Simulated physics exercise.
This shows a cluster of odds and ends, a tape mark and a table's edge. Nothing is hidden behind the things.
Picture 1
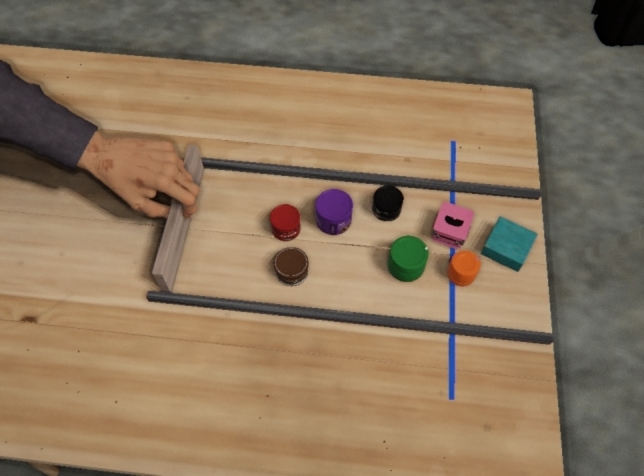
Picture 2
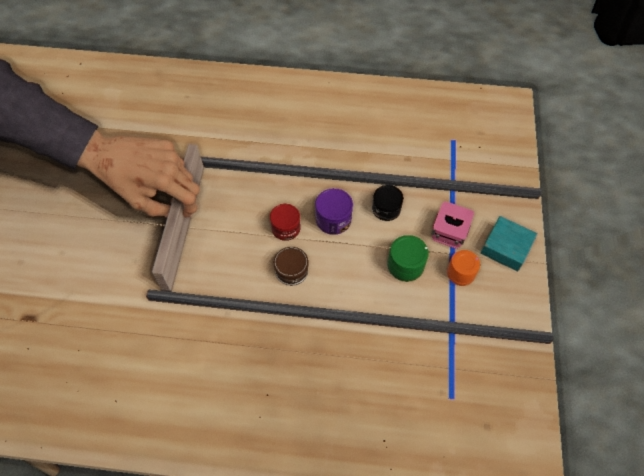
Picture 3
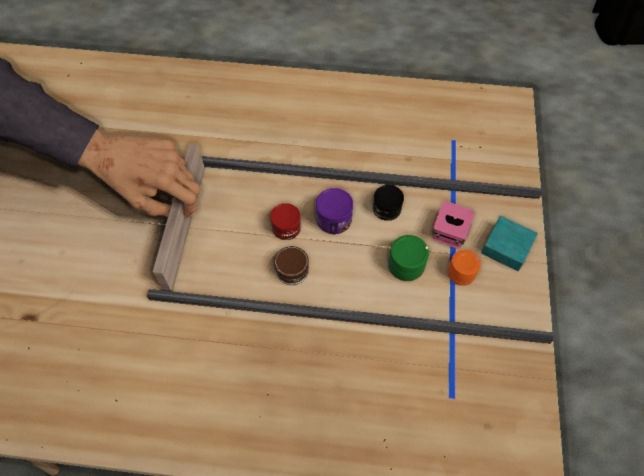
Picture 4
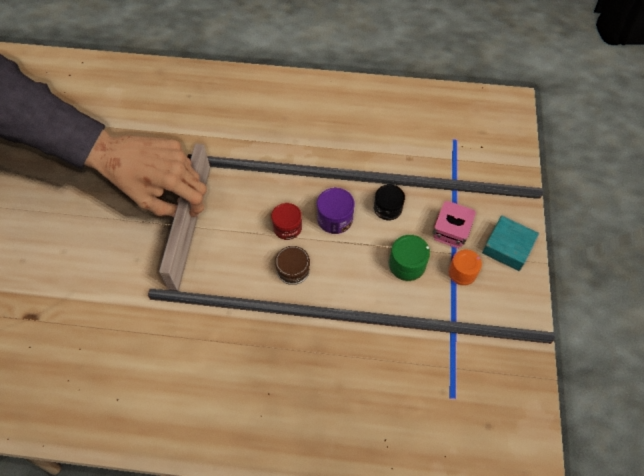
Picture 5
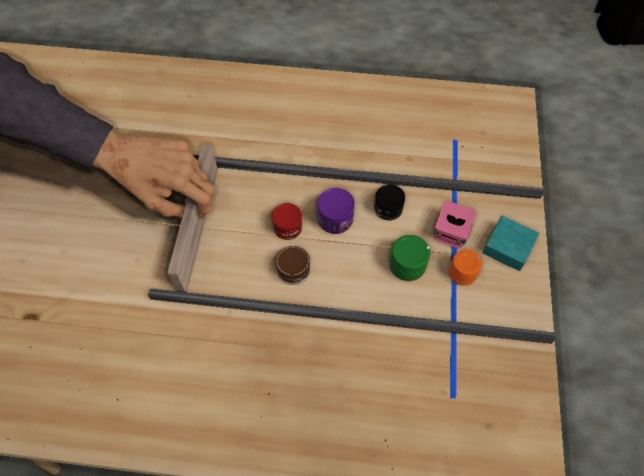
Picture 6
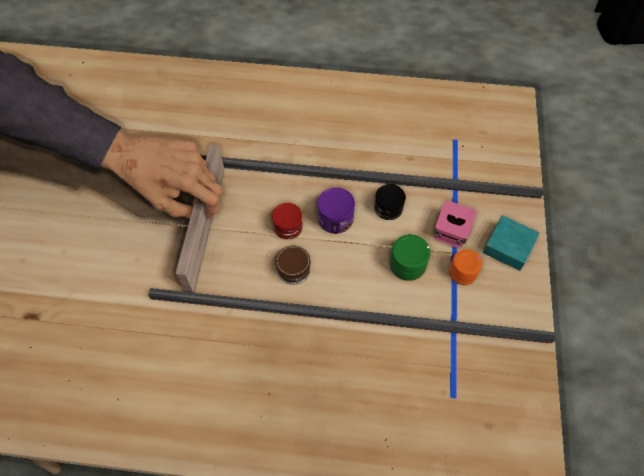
A hand slides a wooden board slightly right toward a cluster of small colourful objects.
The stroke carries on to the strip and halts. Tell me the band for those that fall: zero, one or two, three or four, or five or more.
Here the number that fall off is zero.
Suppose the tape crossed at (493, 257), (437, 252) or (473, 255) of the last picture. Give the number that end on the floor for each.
Down on the floor: 2, 0 and 1.
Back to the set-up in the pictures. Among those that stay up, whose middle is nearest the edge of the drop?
Foremost is the turquoise block.
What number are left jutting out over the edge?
That would be 1.
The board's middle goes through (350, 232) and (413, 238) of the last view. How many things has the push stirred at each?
4 and 7.
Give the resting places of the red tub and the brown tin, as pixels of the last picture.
About (471, 254), and the other about (473, 297).
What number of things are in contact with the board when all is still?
That makes 3.
A little later, none off yet; turquoise block at rest near (511, 243); orange lid at rest near (465, 267); pink case at rest near (454, 225).
Next, none off yet; turquoise block at rest near (511, 243); orange lid shifted about its own width near (496, 274); pink case shifted a little near (473, 232).
When it is over, the number that fall off is zero.
